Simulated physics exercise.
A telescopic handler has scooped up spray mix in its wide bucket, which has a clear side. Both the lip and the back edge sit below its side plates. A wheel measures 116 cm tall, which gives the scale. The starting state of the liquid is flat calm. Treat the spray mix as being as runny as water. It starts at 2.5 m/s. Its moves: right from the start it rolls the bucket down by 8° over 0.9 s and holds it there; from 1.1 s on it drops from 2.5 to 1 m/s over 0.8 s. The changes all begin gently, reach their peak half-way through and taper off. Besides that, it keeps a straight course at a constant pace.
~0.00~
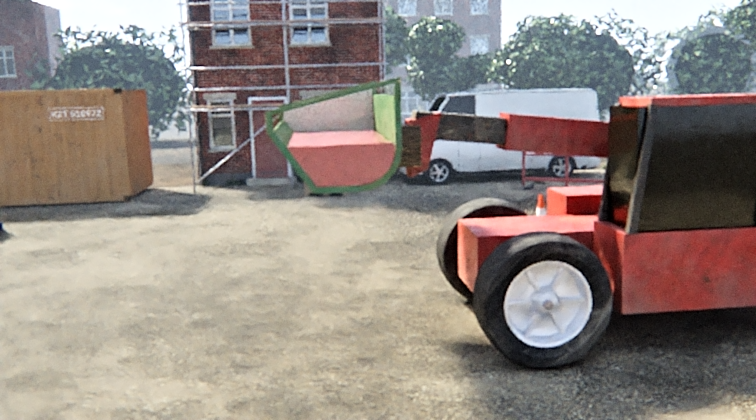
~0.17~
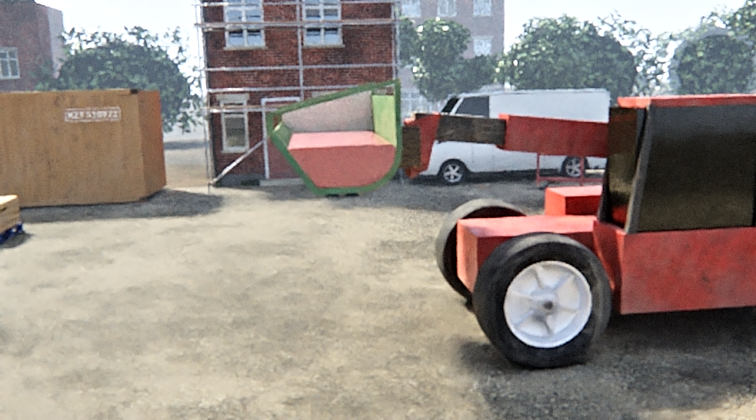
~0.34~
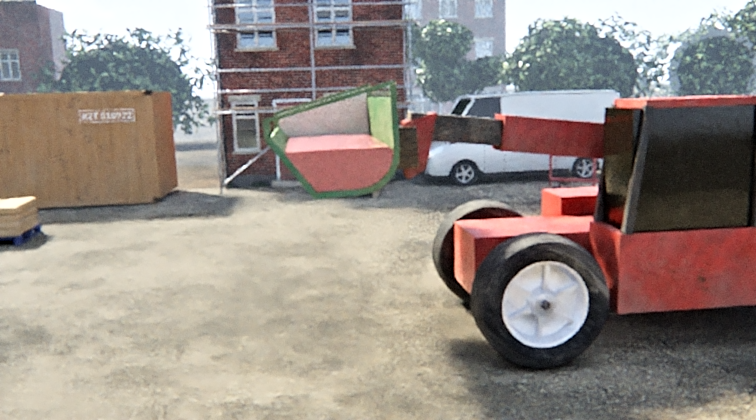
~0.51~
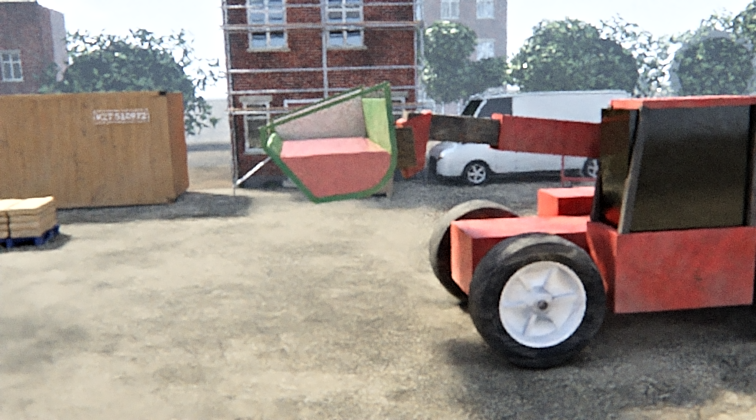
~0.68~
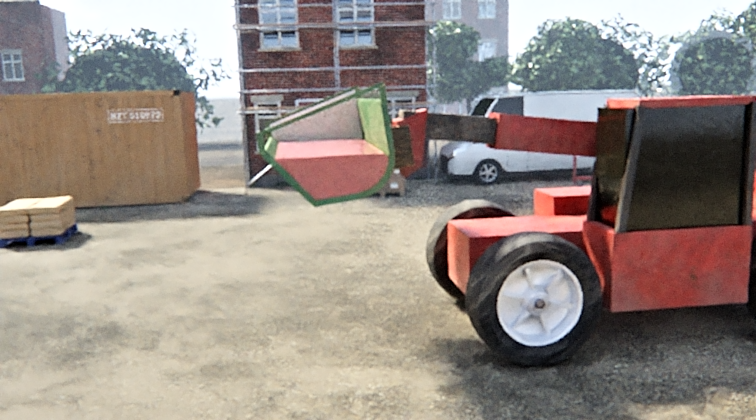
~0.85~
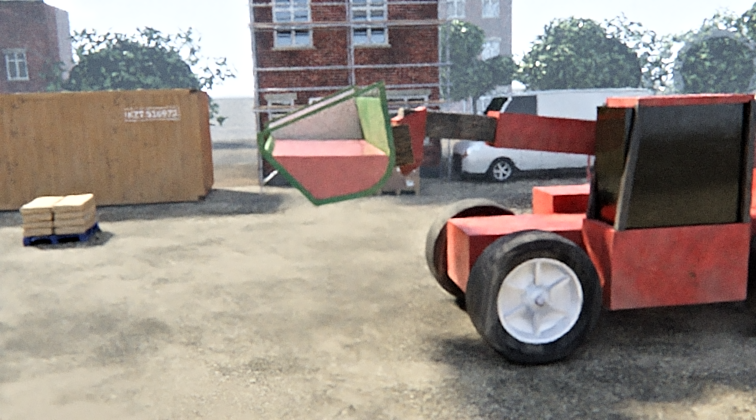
On a building site with a scaffolded brick house and a white van behind, a red loader rolled slowly along to the left while its green-edged bucket of pink stuff gradually tilted nose down.
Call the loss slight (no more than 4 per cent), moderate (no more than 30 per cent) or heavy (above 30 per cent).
Moderate.
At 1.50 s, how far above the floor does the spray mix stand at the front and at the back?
Front 38 cm, back 18 cm.
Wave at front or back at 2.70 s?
Towards the aft end.
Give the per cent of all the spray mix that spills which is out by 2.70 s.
About 70 percent, give or take.
Then, 1.50 s in, the bucket is at 8° forwards, the surface stands 18 cm at the back and 38 cm at the front; all of it is still inside.
Then, 2.10 s in, the bucket is at 8° forwards, the surface stands 20 cm at the back and 32 cm at the front; 14 per cent has gone, over the front.
Then, 2.70 s in, the bucket is at 8° forwards, the surface stands 29 cm at the back and 25 cm at the front; 14 per cent has gone, over the front.
Then, 4.78 s in, 20 per cent has gone, over the front, 92 of 459 litres.
